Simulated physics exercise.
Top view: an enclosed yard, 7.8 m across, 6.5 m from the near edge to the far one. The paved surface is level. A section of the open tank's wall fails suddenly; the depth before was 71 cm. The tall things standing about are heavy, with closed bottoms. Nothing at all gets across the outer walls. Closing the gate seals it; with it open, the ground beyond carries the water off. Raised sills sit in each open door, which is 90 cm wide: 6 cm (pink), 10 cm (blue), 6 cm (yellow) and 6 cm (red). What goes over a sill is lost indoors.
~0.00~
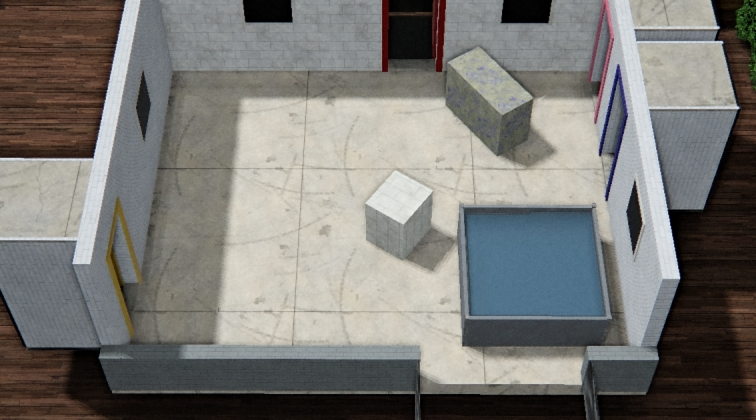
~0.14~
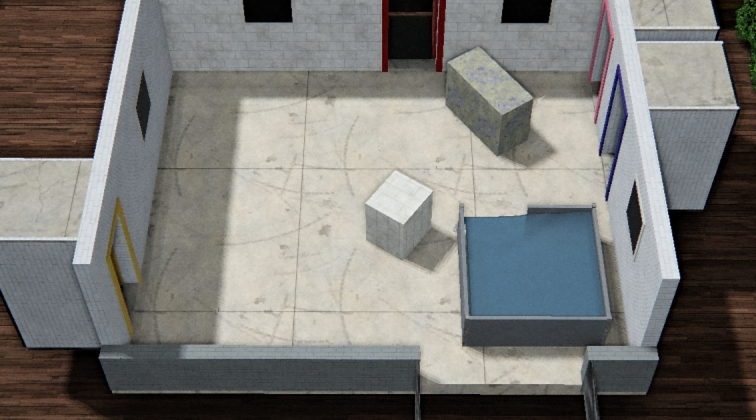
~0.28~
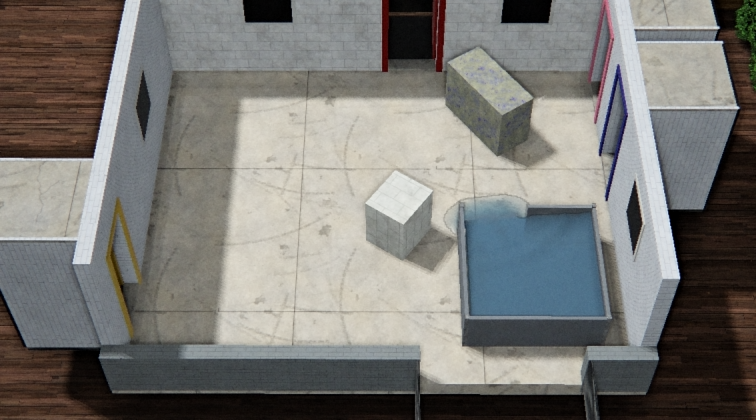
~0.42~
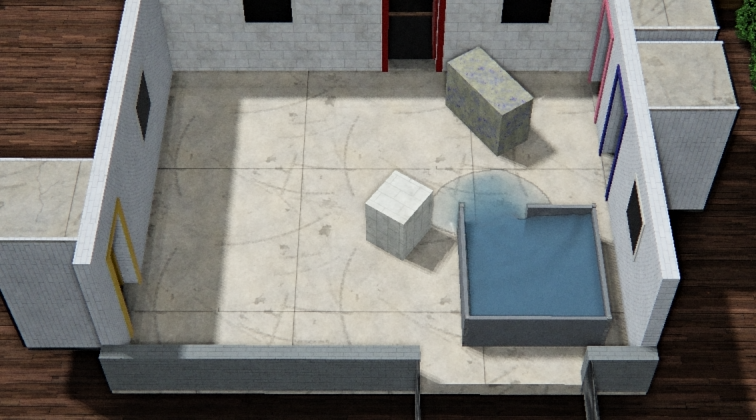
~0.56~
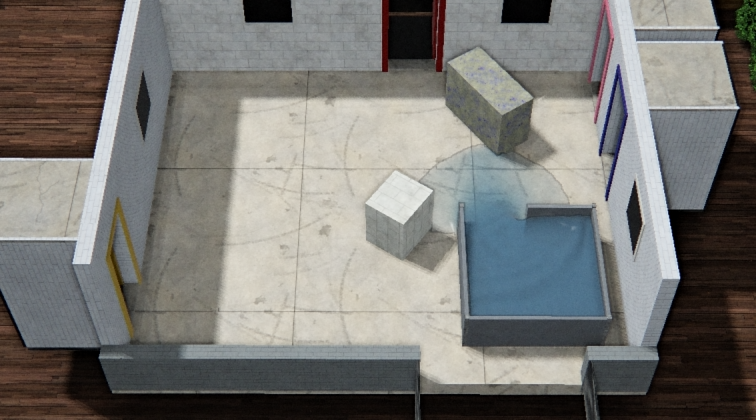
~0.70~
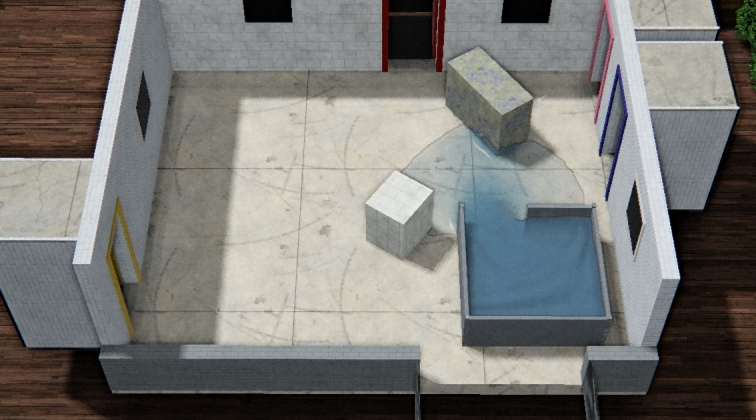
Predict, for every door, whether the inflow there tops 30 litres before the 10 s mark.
Prediction: At the pink door it tops 30 litres; at the blue door it falls short of 30 litres; at the yellow door it falls short of 30 litres; at the red door it tops 30 litres.
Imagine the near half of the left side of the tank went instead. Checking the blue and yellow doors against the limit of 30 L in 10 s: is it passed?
Short answer, against that limit: Blue is fine, yellow overshoots.
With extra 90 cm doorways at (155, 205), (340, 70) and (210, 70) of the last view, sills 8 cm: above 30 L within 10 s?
Door 1: Lower; door 2: Higher; door 3: Higher.
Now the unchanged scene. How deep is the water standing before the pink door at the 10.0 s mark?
Reading: Close to 7.0 cm.
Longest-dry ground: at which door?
Door: Yellow.
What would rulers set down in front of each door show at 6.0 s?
You'd get pink at 11 cm, blue at 5 cm, yellow at 3 cm, and red at 13 cm.
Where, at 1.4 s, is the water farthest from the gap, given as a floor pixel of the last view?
That would be close to (393, 71).
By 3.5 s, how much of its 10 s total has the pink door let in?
It comes to about 45 per cent.
After 1.4 s water covers 25 % of the floor and is deepest (42 cm) near (489, 231); pink door 4 cm at the sill, 0 L in, blue door 5 cm at the sill, 0 L in, yellow door not reached, red door 3 cm at the sill, 0 L in.
After 2.2 s water covers 35 % of the floor and is deepest (34 cm) near (494, 158); pink door 14 cm at the sill, 17 L in, blue door 5 cm at the sill, 0 L in, yellow door not reached, red door 4 cm at the sill, 50 L in.
After 3.5 s water covers 45 % of the floor and is deepest (32 cm) near (174, 71); pink door 13 cm at the sill, 49 L in, blue door 5 cm at the sill, 0 L in, yellow door not reached, red door 9 cm at the sill, 142 L in.
After 6.0 s water covers 65 % of the floor and is deepest (19 cm) near (183, 71); pink door 11 cm at the sill, 87 L in, blue door 5 cm at the sill, 0 L in, yellow door 3 cm at the sill, 0 L in, red door 13 cm at the sill, 200 L in.
After 10.0 s water covers 90 % of the floor and is deepest (12 cm) near (127, 369); pink door 7 cm at the sill, 106 L in, blue door 4 cm at the sill, 0 L in, yellow door 6 cm at the sill, 0 L in, red door 8 cm at the sill, 235 L in.
